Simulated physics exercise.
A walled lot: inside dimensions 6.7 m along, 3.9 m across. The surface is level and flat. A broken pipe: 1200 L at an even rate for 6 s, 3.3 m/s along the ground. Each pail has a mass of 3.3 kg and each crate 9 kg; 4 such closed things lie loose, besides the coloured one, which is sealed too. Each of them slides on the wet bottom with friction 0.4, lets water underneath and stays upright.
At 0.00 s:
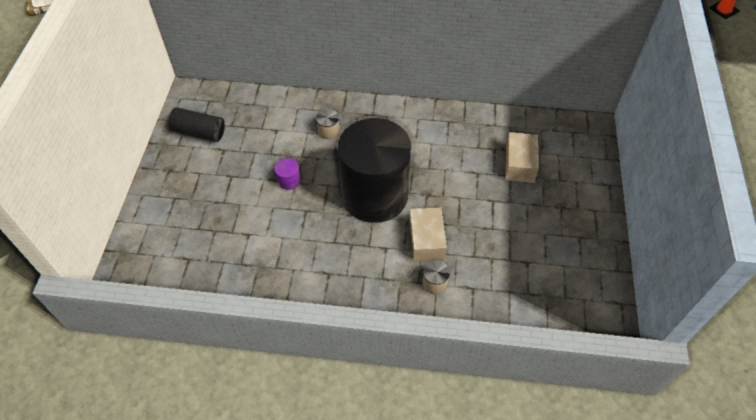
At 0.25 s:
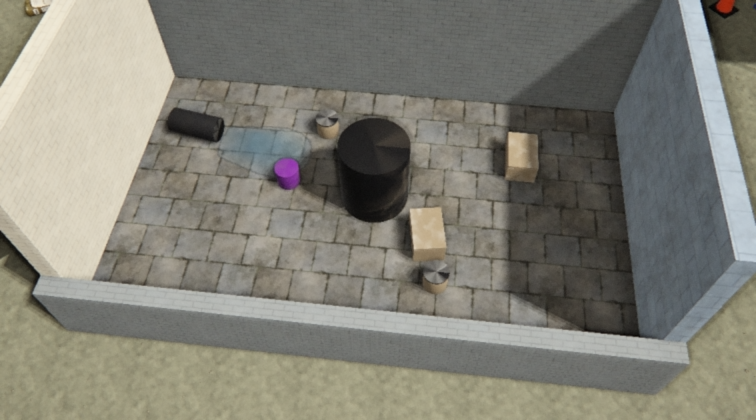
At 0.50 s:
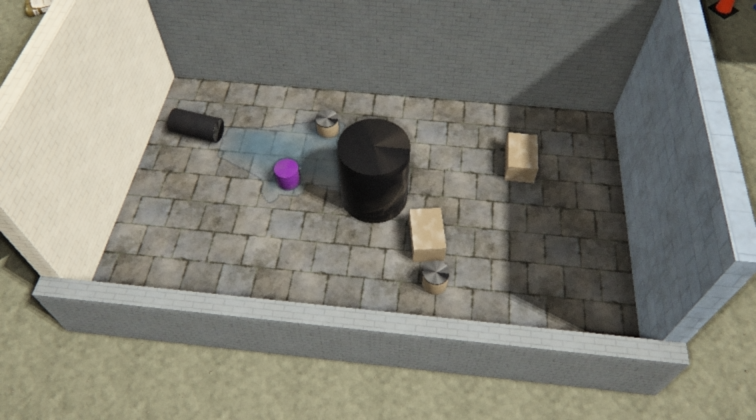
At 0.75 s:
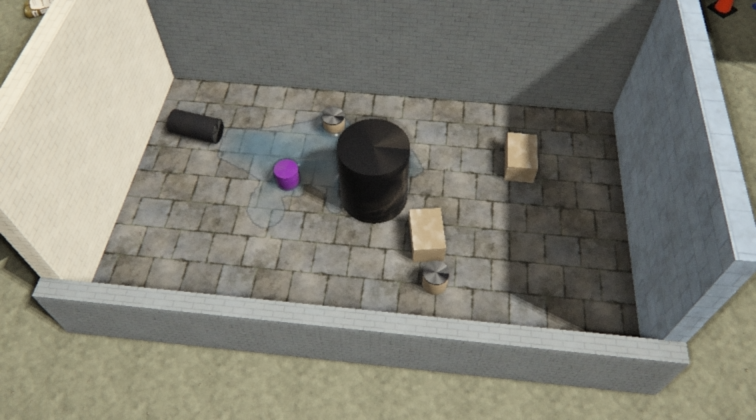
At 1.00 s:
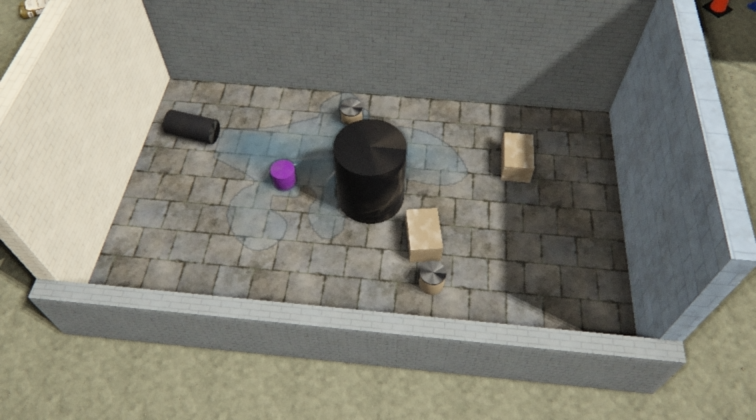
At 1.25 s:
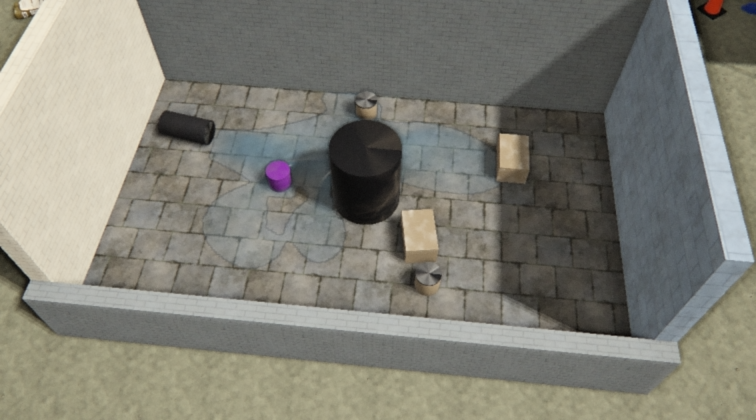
Water spreads from beside a dark pipe across the paved floor of a walled enclosure, passing around a purple pail and a large black cylinder, while a small metal-topped container near the back wall shifts slightly to the right.
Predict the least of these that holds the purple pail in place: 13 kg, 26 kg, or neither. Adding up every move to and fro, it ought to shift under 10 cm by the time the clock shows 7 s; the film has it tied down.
26 kg.
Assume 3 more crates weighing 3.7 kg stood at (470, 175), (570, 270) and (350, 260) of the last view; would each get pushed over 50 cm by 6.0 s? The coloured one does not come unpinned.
In the order given, further, further and not as far.
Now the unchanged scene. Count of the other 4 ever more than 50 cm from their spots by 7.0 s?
That makes 2.
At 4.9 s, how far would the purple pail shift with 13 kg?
Displacement near 40 cm.
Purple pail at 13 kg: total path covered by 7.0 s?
Total path: Approx. 40 cm.
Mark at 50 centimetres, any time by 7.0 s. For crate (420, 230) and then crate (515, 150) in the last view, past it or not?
Taking them one at a time, I'd say not as far, then further.
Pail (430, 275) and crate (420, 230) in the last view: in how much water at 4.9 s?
Some 1 cm at the first, some 0 cm at the second.
After 1.8 s the purple pail would be 38 cm from its start with 13 kg and 5 cm from its start with 26 kg; 6 cm of water round it then.
After 3.1 s the purple pail would be 38 cm from its start with 13 kg and 5 cm from its start with 26 kg; 6 cm of water round it then.
After 4.9 s the purple pail would be 38 cm from its start with 13 kg and 5 cm from its start with 26 kg; 6 cm of water round it then.
After 7.0 s the purple pail would be 38 cm from its start with 13 kg and 5 cm from its start with 26 kg; 1 cm of water round it then.
